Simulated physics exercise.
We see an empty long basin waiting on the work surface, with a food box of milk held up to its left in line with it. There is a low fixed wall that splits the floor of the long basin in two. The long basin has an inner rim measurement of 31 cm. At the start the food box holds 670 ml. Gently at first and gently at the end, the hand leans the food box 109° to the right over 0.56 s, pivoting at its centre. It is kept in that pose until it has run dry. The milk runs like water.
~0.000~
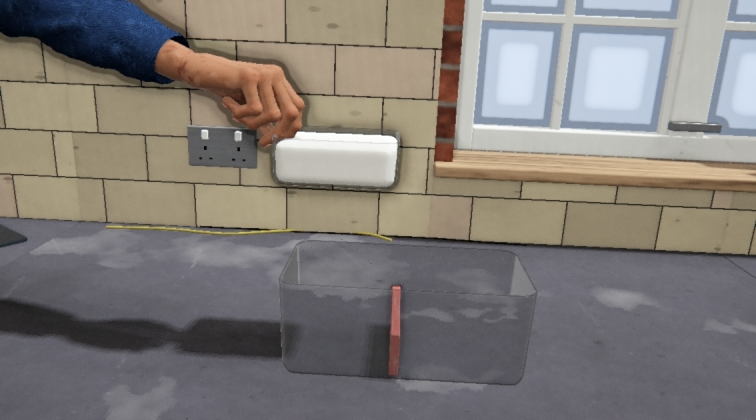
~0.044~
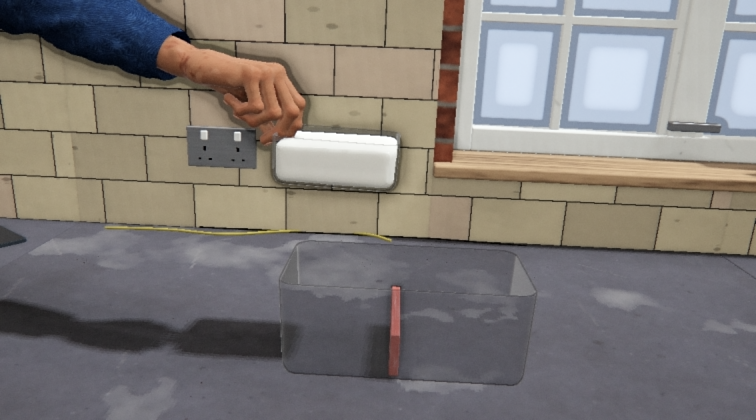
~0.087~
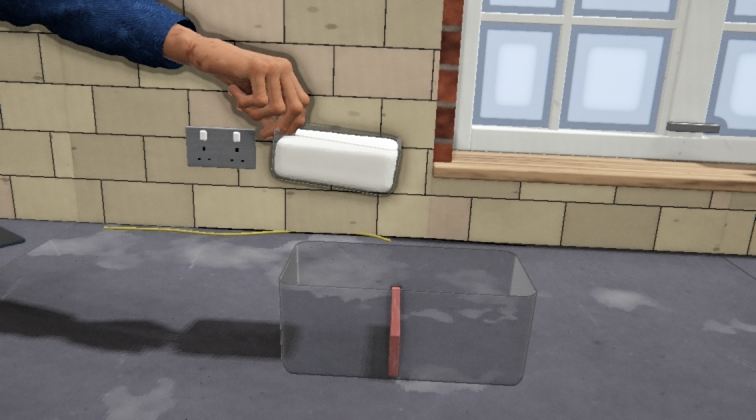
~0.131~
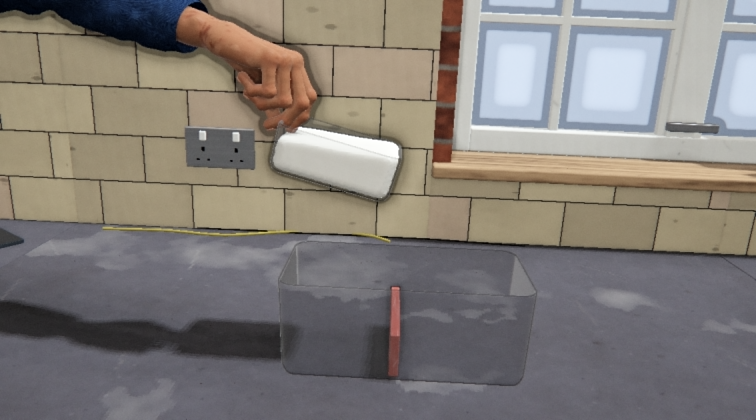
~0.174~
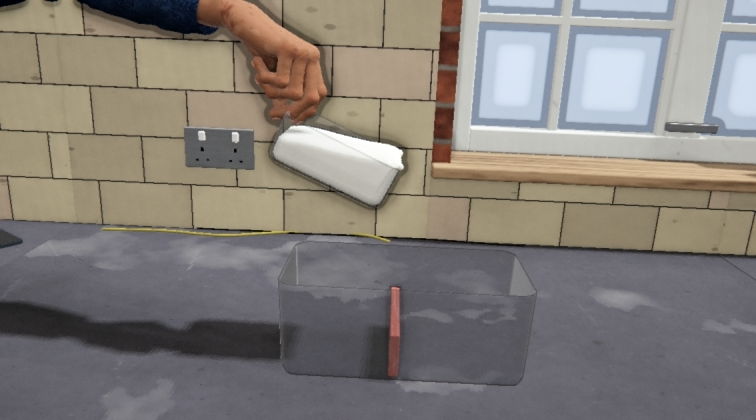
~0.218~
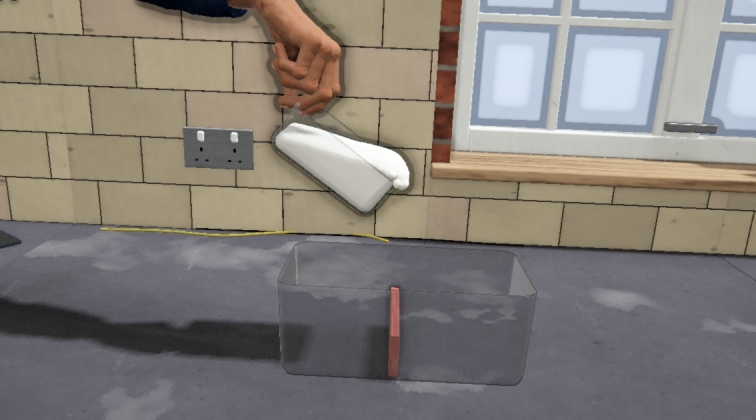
A hand in a blue sleeve held a white food box above the left side of an empty clear basin with a red divider, then leaned it steadily to the right until milk bulged over its edge.
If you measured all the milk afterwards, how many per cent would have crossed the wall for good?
Around 80 per cent would have crossed.
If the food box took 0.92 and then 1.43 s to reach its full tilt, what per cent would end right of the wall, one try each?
Try 1: Approx. 80 %; try 2: Approx. 80 %.
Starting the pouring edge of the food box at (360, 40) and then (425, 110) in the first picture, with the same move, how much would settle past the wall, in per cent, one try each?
Around 65 per cent first, around 85 per cent next.
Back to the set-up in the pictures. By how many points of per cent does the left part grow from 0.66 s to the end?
Some 7 per cent.
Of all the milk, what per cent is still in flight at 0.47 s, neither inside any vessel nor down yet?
About 36 per cent.
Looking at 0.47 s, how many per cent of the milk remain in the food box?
About 8 per cent.
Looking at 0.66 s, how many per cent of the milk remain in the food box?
Close to 1 percent of the total.
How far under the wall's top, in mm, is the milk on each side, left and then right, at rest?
On the left it's about 54 mm; on the right, about 36 mm.
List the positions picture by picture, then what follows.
Tilt 0°; pouring edge (398, 138); surface from (283, 138) to (397, 143); the long basin's rim runs from (289, 261) to (526, 273); the wall's top is at (396, 310), in the first frame.
Tilt 2°; pouring edge (399, 140); surface from (283, 138) to (397, 144), in the second frame.
Tilt 6°; pouring edge (400, 145); surface from (284, 136) to (398, 147), in the third frame.
Tilt 14°; pouring edge (400, 153); surface from (285, 134) to (399, 150), in the fourth frame.
Tilt 24°; pouring edge (399, 164); surface from (283, 132) to (396, 156); 4 per cent is over the edge, in the fifth frame.
Tilt 36°; pouring edge (396, 176); surface from (282, 129) to (379, 157); 11 per cent is over the edge, in the sixth frame.
Then, 0.47 s in, the tilt is 102° and 8 per cent is still to pour, 0 is left of the wall and 55 right of it.
Then, 0.66 s in, the tilt is 109° and 1 per cent is still to pour, 9 is left of the wall and 80 right of it.
Then, 0.85 s in, the tilt is 109° and 0 per cent is still to pour, 16 is left of the wall and 79 right of it.
Then, 1.06 s in, the tilt is 109° and 0 per cent is still to pour, 16 is left of the wall and 79 right of it.
Finally, 16 per cent lies left of the wall, 80 right of it and 4 outside.
